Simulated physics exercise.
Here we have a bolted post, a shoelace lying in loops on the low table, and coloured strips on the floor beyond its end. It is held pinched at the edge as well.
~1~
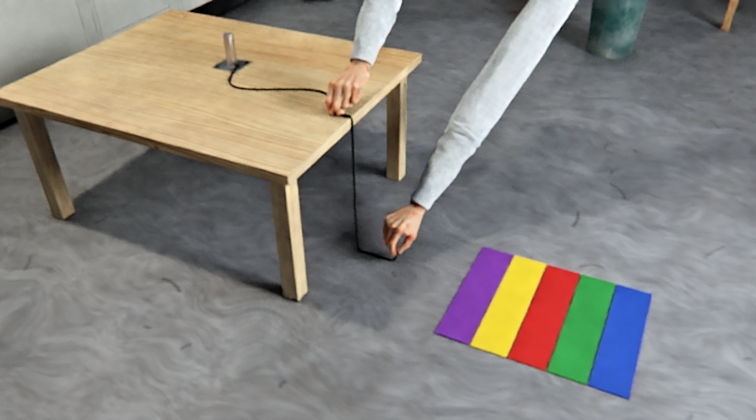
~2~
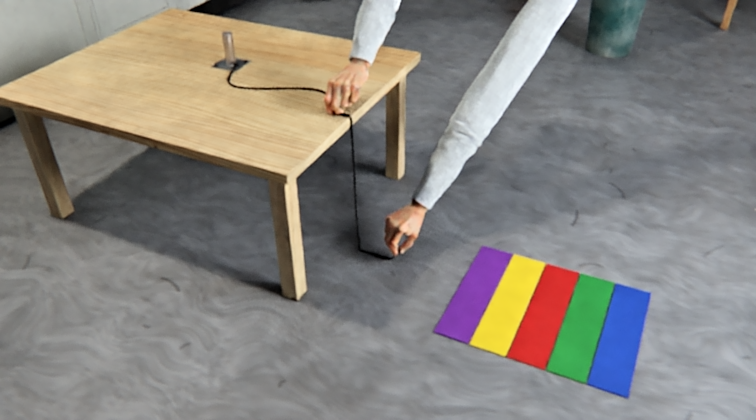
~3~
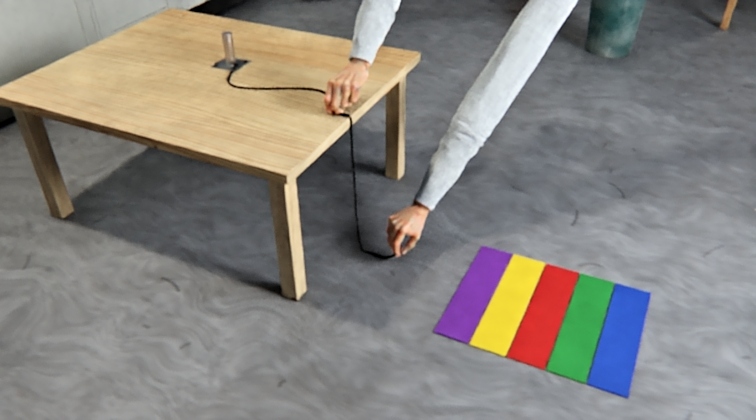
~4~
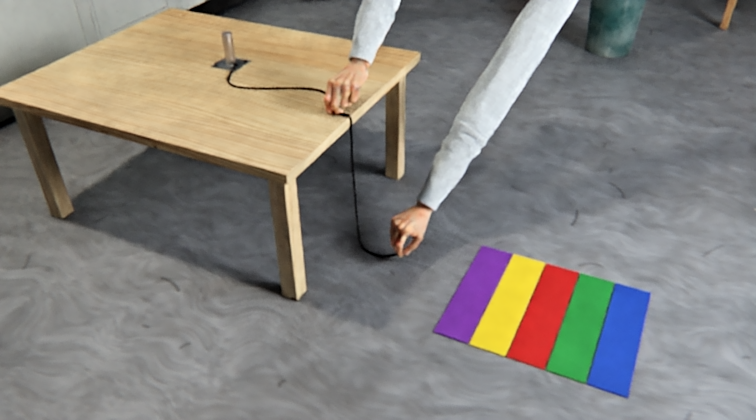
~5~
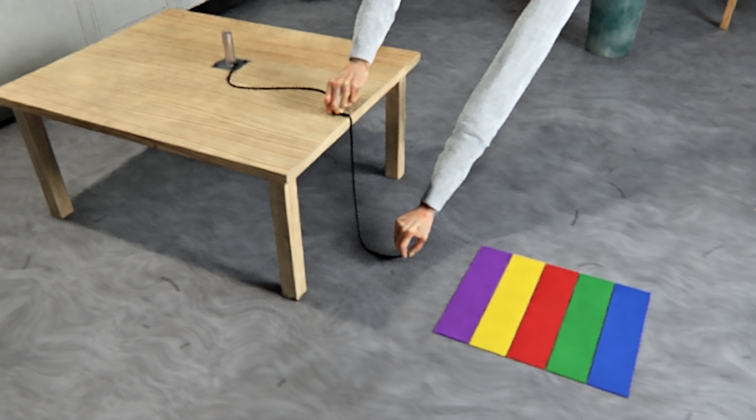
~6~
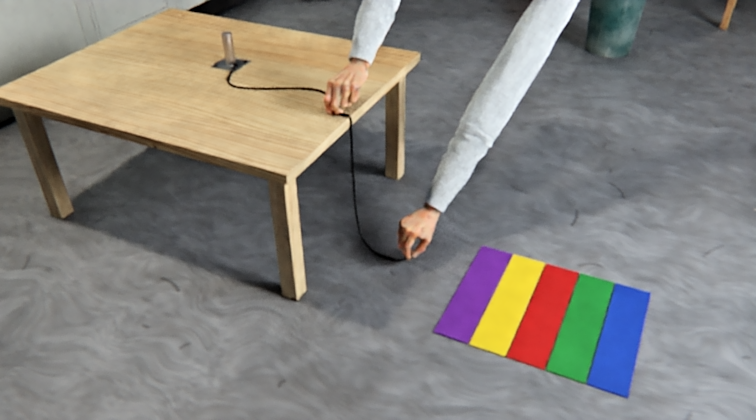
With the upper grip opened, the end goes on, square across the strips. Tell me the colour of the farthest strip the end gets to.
The farthest it gets is red.
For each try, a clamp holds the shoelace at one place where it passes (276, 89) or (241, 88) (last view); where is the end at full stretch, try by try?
Per try (px): (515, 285), (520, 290).
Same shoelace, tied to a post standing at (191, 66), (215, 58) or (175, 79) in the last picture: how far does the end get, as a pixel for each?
Going by the last picture, roughly (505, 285), (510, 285) and (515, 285).
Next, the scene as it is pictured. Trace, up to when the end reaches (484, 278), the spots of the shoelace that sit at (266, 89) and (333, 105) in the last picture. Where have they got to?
Mark one about (299, 86), mark two about (363, 122).
Soon after, end near (484, 278); over purple.
Then, end near (524, 290); over yellow.
At full stretch, end near (550, 297); over red. The red one.
